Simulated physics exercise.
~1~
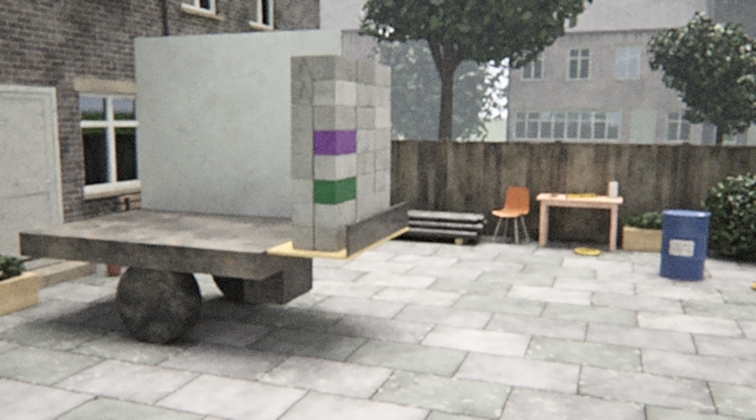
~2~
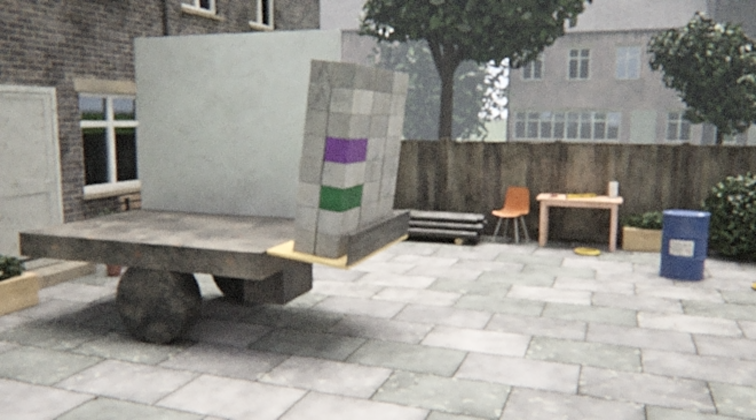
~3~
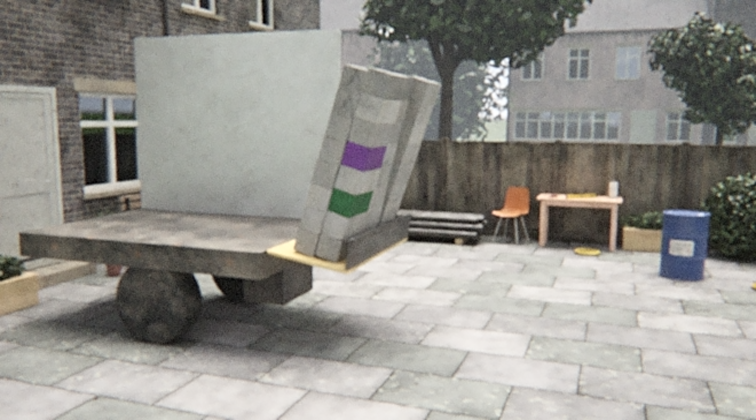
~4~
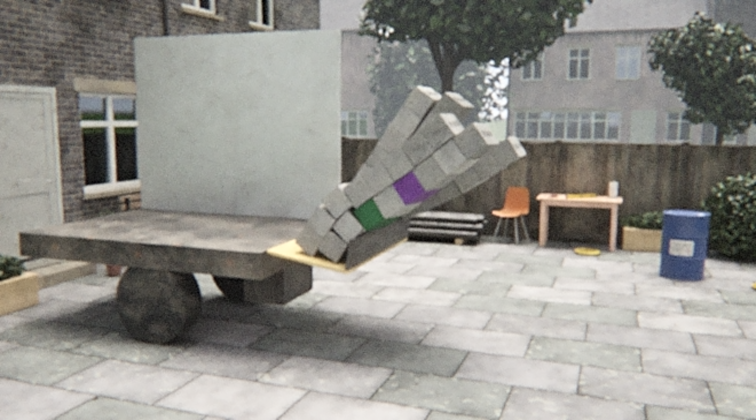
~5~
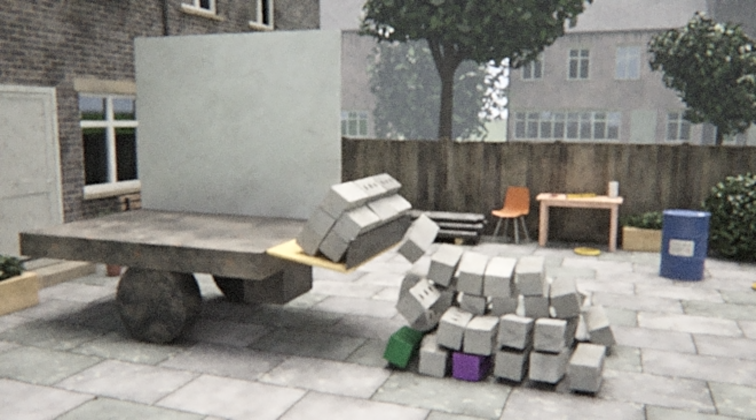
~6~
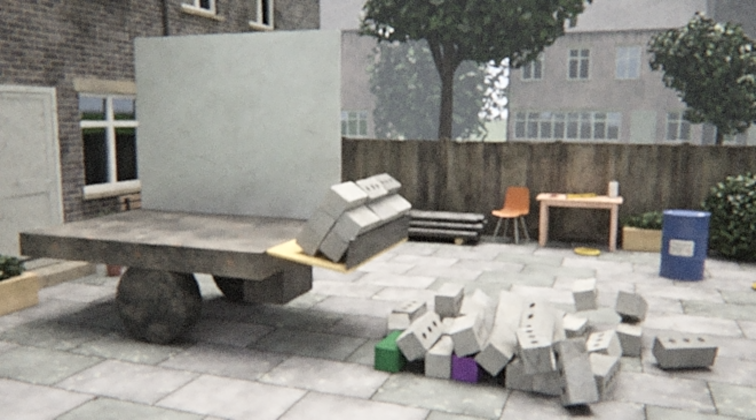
The clip shows a stack of grey concrete blocks, one purple and one green, leaning right on a lorry's tilted tail lift, then toppling over its raised lip. Most tumble onto the paving and scatter, the coloured ones among them, while a few remain slumped on the lift.
